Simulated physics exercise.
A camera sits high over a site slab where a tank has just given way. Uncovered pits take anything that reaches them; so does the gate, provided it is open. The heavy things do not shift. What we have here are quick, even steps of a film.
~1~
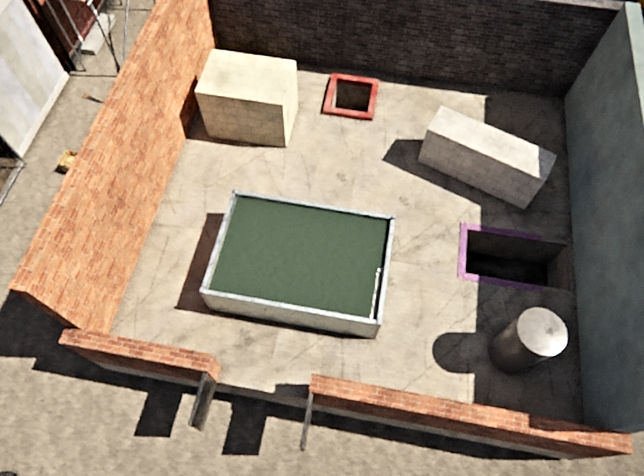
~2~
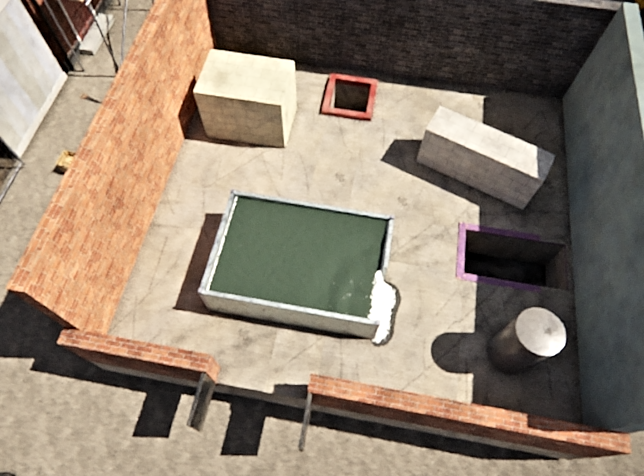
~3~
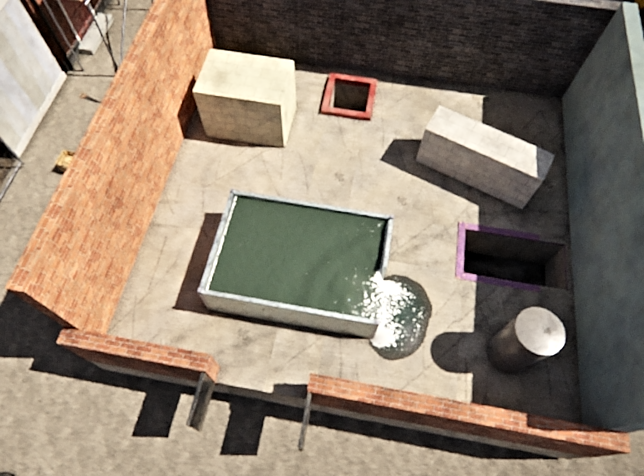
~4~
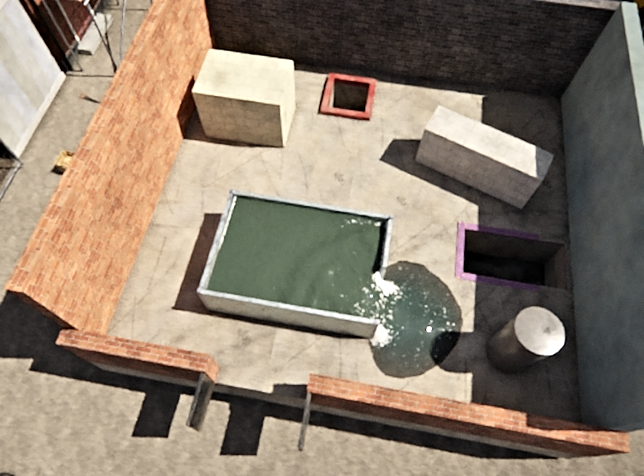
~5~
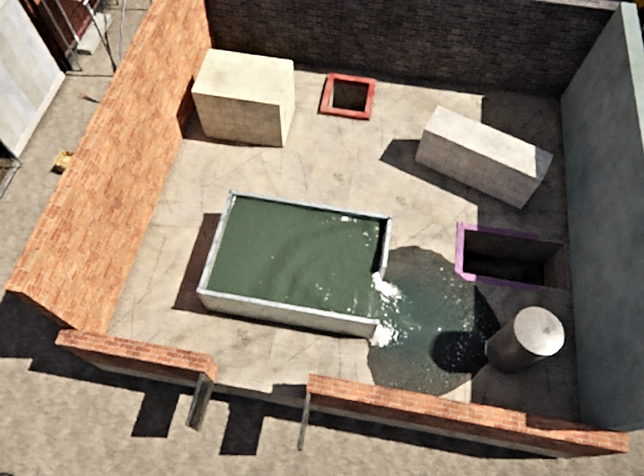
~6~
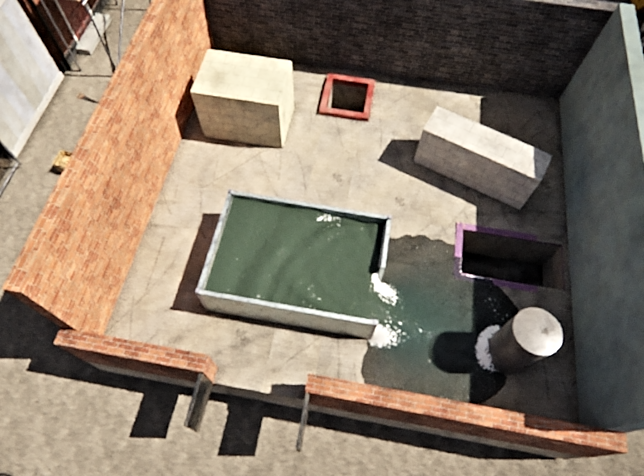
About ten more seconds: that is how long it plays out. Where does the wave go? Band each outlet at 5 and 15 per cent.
At the end, gate: The bottom band, red pit: The bottom band, purple pit: The top band.
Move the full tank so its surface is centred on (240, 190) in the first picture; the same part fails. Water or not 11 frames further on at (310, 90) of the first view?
At that place it stays spared.
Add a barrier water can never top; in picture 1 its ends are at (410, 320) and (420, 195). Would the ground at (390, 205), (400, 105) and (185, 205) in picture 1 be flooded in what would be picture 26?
Point by point: First swamped, next swamped, last spared.
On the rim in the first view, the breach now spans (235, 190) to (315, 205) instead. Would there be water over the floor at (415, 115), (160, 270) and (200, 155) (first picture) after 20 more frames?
Result, in sequence: Inundated; inundated; inundated.
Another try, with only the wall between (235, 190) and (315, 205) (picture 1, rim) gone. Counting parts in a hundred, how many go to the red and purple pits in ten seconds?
Red 12 %, purple 6 %.
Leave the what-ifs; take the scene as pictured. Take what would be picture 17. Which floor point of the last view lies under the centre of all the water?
I reckon somewhere around (357, 297).
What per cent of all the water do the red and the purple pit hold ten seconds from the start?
Approximate shares: 0 per cent and 54 per cent.
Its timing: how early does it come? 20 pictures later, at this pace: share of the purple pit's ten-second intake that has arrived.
Working it through, I arrive at 35 %.
A moment on, water covers 15 % of the floor; the gate 0 %, the red pit 0 %, the purple pit 2 %.
Next, water covers 20 % of the floor; the gate 0 %, the red pit 0 %, the purple pit 6 %.
Then, water covers 20 % of the floor; the gate 0 %, the red pit 0 %, the purple pit 19 %.
Later, water covers 25 % of the floor; the gate 0 %, the red pit 0 %, the purple pit 37 %.
In the end, water covers 30 % of the floor; the gate 0 %, the red pit 0 %, the purple pit 55 %.
